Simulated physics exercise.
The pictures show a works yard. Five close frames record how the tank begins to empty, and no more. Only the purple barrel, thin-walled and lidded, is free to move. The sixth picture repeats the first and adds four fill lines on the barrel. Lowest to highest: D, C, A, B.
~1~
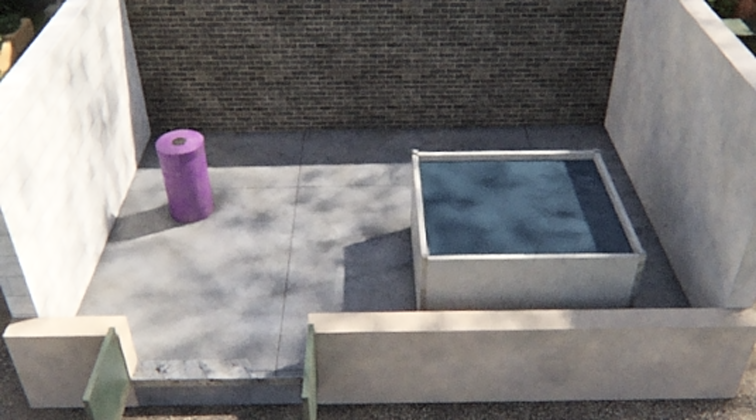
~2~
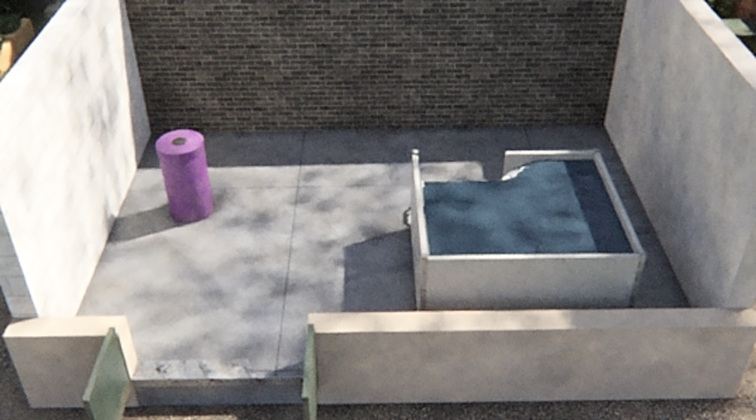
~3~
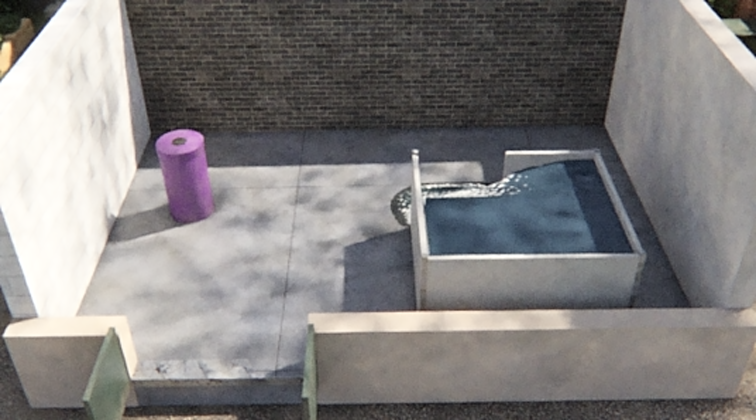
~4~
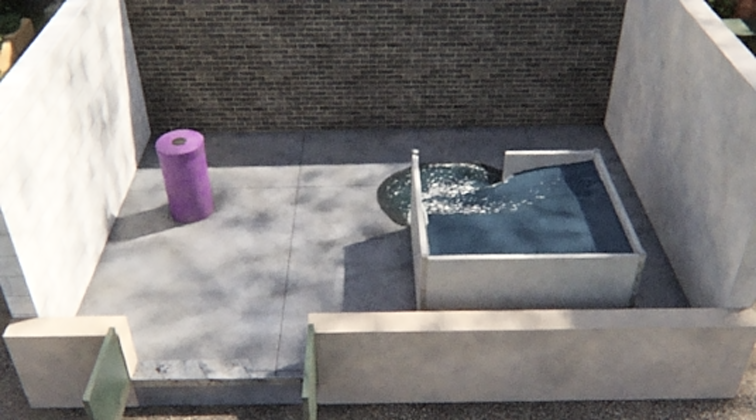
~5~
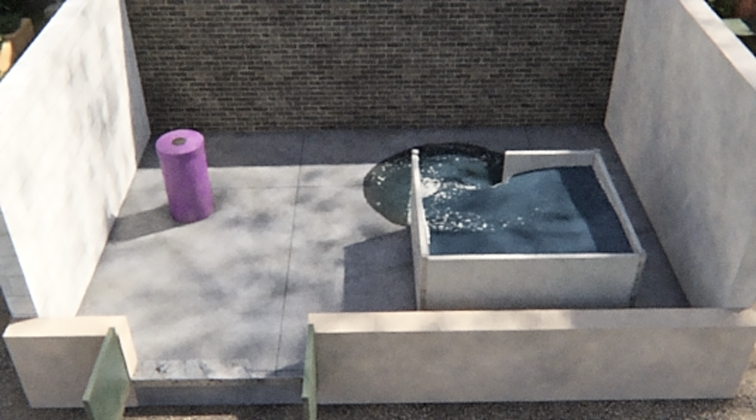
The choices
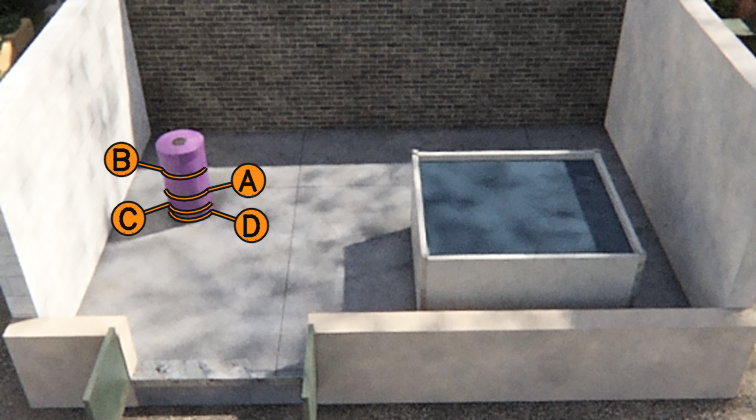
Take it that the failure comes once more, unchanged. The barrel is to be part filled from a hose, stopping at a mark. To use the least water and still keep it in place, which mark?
A will do.
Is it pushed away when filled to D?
Yes, it does.
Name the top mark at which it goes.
Here it is mark C.
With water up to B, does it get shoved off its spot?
No, that is safe.
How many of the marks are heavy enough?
Two.
On the marked copy, A at (184, 198); B at (180, 177); C at (187, 212); D at (188, 220); from the bottom up D, C, A, B.
Choosing A, it does not move.
Choosing B, it does not move.
Choosing C, it is pushed about its own width away.
Choosing D, it is pushed about twice its own width away.
